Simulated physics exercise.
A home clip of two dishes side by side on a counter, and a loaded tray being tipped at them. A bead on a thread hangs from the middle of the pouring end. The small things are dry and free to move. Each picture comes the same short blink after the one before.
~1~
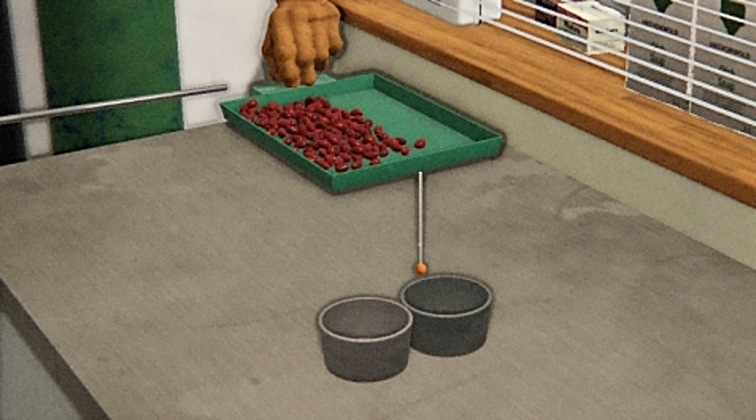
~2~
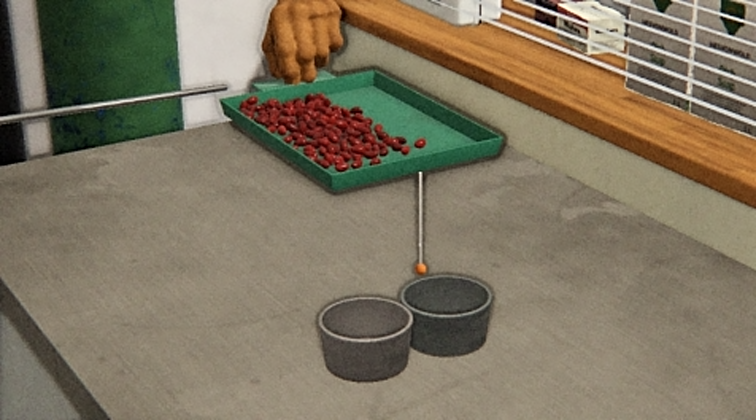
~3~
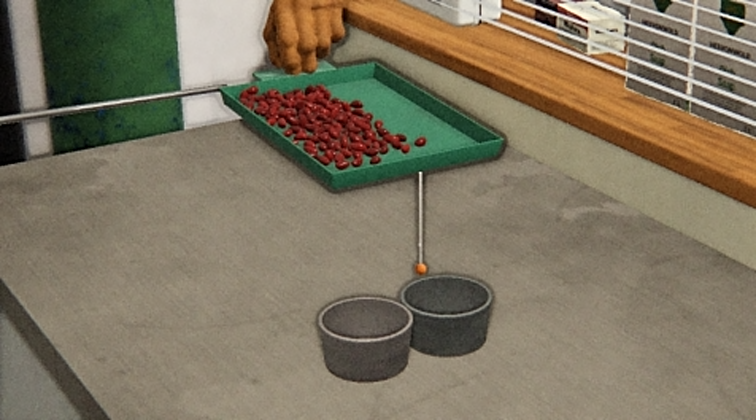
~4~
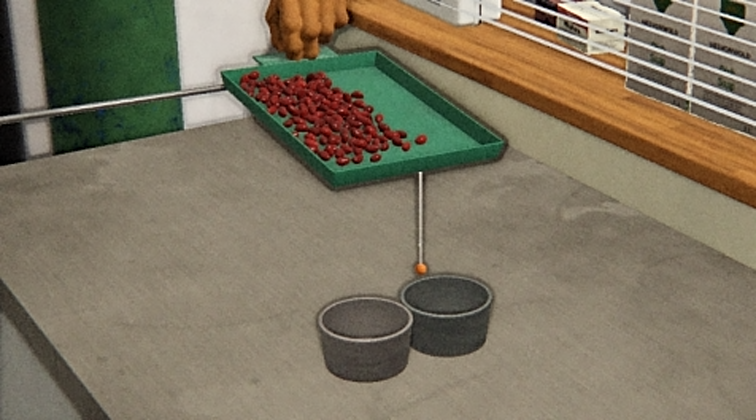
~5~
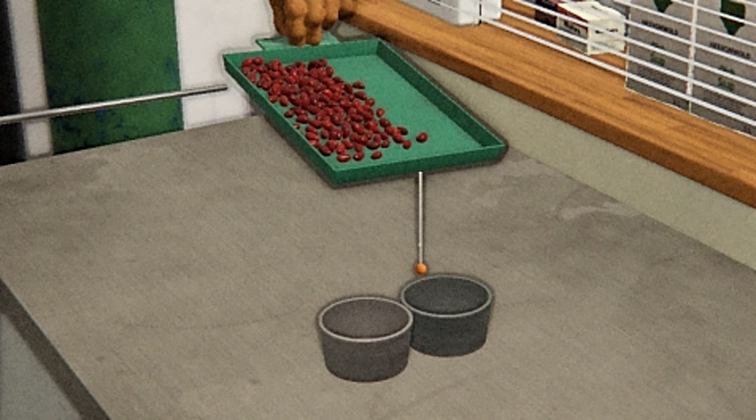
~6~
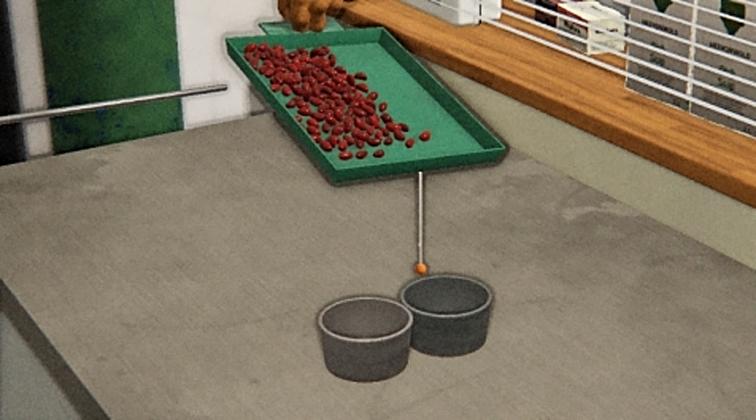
On a grey counter, two dark dishes sit side by side below a hand holding a green tray of red beans, with an orange bead hanging from its near end. The tray starts out level, then the hand gradually raises the far end, steepening the slope while the beans stay bunched toward the left.
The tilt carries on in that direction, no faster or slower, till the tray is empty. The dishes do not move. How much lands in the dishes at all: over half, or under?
In the dishes lies less than half of it.
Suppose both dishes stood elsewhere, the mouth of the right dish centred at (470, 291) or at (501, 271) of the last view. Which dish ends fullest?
In turn: Right; the right one.
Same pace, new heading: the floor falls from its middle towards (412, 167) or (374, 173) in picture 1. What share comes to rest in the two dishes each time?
Roughly 60 per cent, and 90 per cent.
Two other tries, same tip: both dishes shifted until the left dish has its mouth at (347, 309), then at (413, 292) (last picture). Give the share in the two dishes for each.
Roughly 10 per cent, and 70 per cent.
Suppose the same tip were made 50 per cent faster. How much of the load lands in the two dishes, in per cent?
Near 20 %.
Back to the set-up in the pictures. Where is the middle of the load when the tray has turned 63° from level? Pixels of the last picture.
Roughly at (437, 126).
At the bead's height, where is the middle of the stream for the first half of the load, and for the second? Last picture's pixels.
First near (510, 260), later near (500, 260).
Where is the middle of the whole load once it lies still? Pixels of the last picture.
Roughly at (509, 317).
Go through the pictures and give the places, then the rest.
In the first frame, corners of the pouring end at (334, 173) and (497, 136), level; middle of the load at (321, 125), kidney beans; left dish at (389, 355); right dish at (470, 330); bead on its thread at (421, 269).
In the second frame, corners of the pouring end at (334, 173) and (497, 137), level; middle of the load at (321, 123).
In the third frame, corners of the pouring end at (335, 172) and (498, 139), tipped barely, lowest at the right corner; middle of the load at (321, 117).
In the fourth frame, corners of the pouring end at (336, 170) and (499, 141), tipped a little, lowest at the right corner; middle of the load at (323, 108).
In the fifth frame, corners of the pouring end at (337, 168) and (499, 144), tipped a little, lowest at the right corner; middle of the load at (324, 99).
In the sixth frame, corners of the pouring end at (339, 166) and (500, 146), tipped clearly, lowest at the right corner; middle of the load at (327, 90); left dish at (389, 355); right dish at (470, 330).
Soon, tray tipped steeply; nearly all on the tray; a stray few in the right dish; a stray few outside both; a stray few in the air.
A while on, tray tipped past a quarter turn; about a third on the tray; a small part in the right dish; about a quarter outside both; about a third in the air.
Towards the end, tray tipped past a quarter turn; about a quarter in the right dish; most outside both.
Finally, tray tipped past a quarter turn; none in the left dish; about a quarter in the right dish; most outside both.
